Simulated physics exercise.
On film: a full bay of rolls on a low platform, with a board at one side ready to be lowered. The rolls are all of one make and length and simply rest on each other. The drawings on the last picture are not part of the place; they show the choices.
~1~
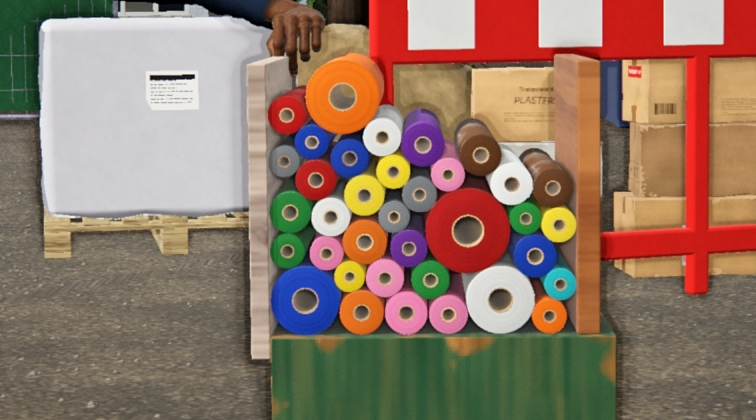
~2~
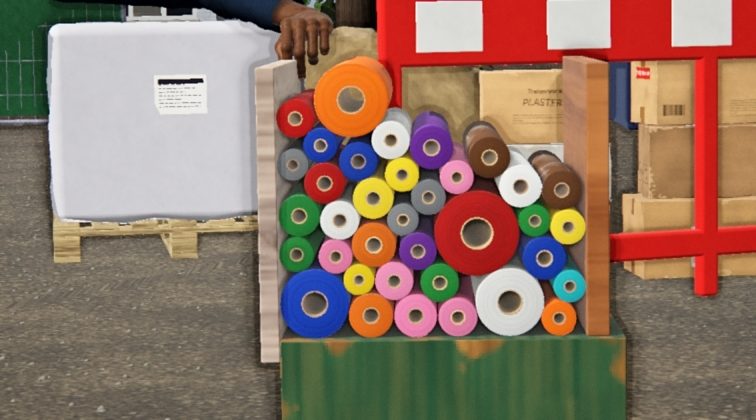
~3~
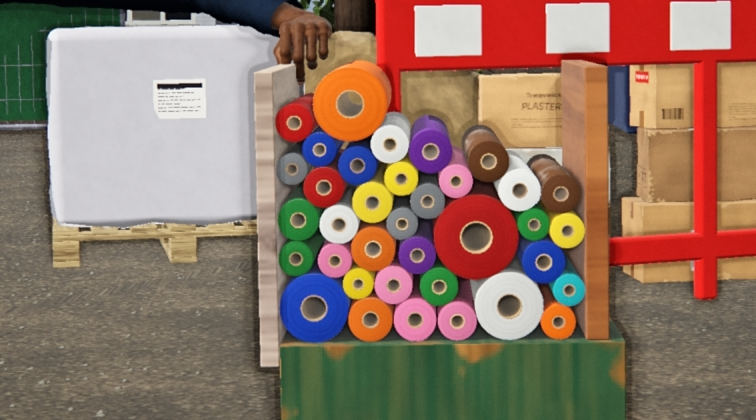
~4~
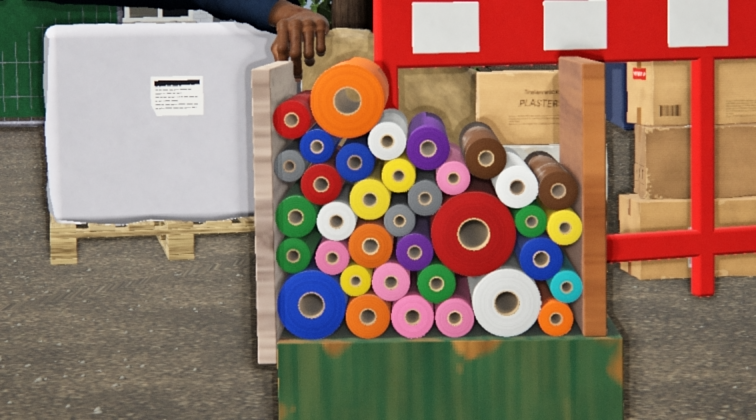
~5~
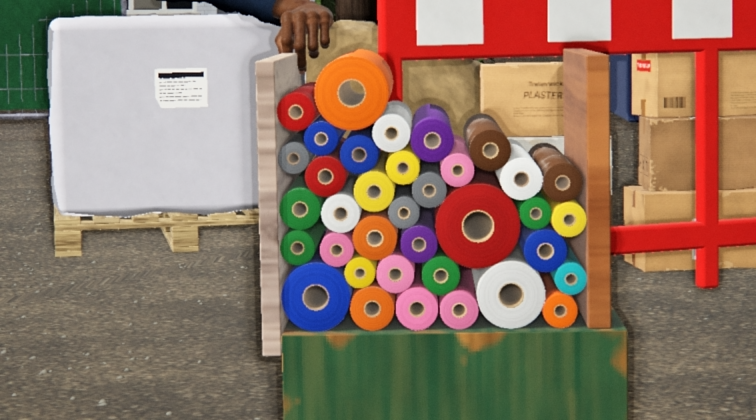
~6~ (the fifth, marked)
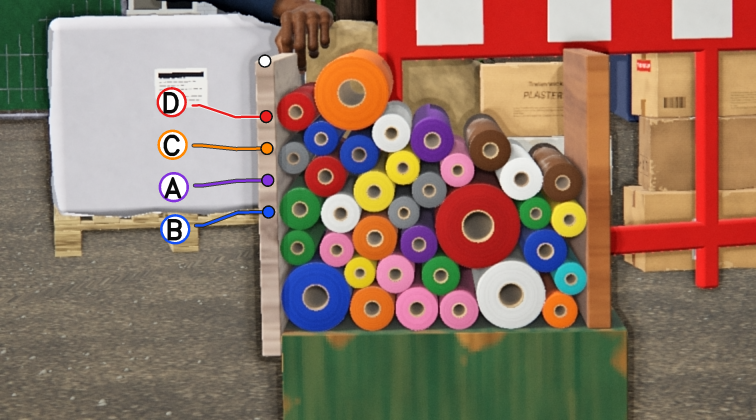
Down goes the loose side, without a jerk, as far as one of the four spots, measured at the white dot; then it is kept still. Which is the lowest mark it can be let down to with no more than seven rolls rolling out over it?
Down to B.
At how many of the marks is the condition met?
The number is four.
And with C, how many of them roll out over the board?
The count is none.
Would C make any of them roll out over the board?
No.
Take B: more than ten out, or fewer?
At B, fewer than ten.
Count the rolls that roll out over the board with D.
It comes to none.
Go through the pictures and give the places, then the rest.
The first picture shows side board (273, 194); a blue roll (306, 300); an orange roll (550, 316).
The second picture shows an orange roll (559, 318); a green roll (440, 283).
The third picture shows a green roll (298, 220); a red roll (324, 187).
The fourth picture shows a yellow roll (398, 175); a white roll (517, 187).
The fifth picture shows a brown roll (490, 151); side board (283, 191); a blue roll (316, 297).
On the marked copy, A at (268, 181); B at (268, 212); C at (267, 148); D at (266, 117); the white dot at (265, 61).
Following B. Soon after the start, top of the board (277, 130).
Later, top of the board (279, 208).
In the end, top of the board (279, 211), about four out over the board.
As for the rest, A one out over the board; C none out over the board; D none out over the board.
